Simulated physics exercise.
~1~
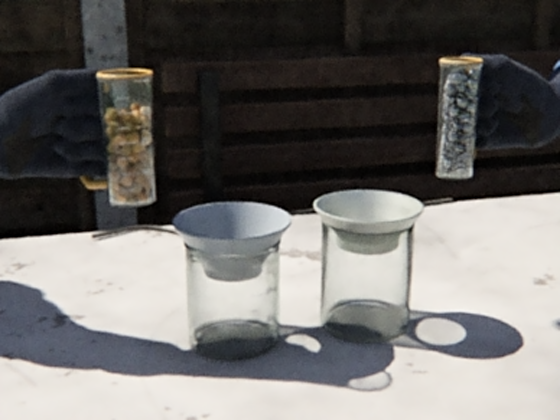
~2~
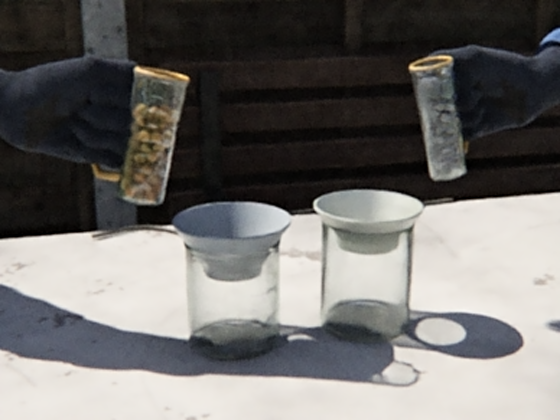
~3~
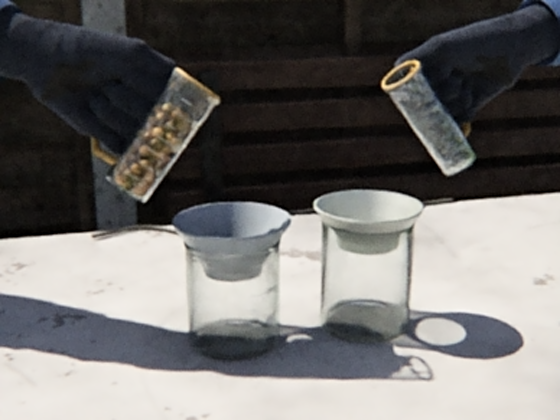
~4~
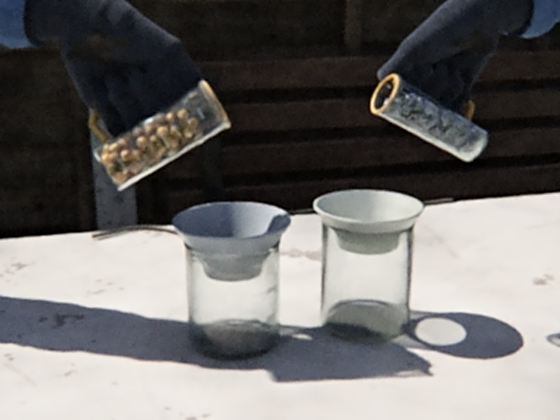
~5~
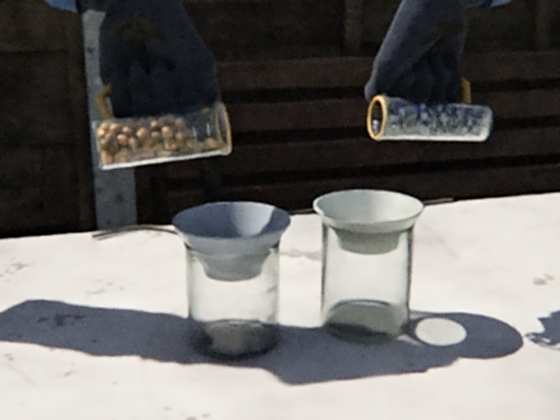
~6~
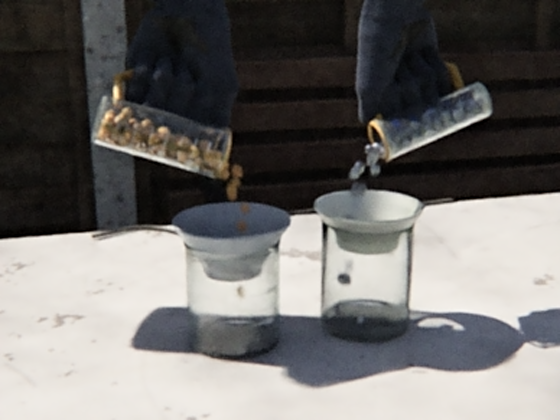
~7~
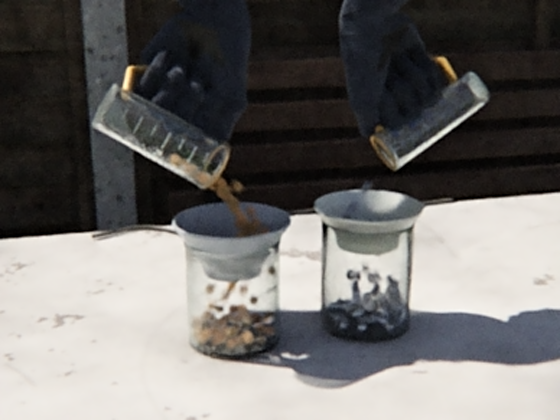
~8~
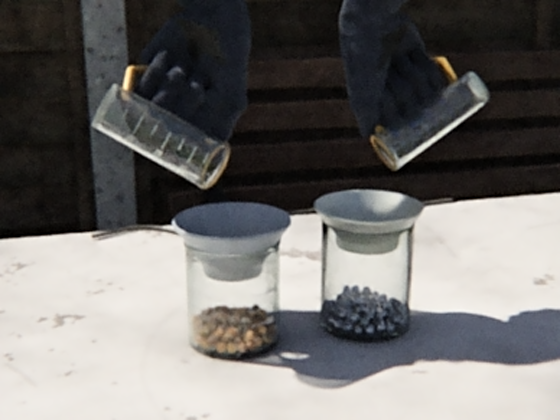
Two gloved hands tip cups of small pieces through funnels, filling the jars below.
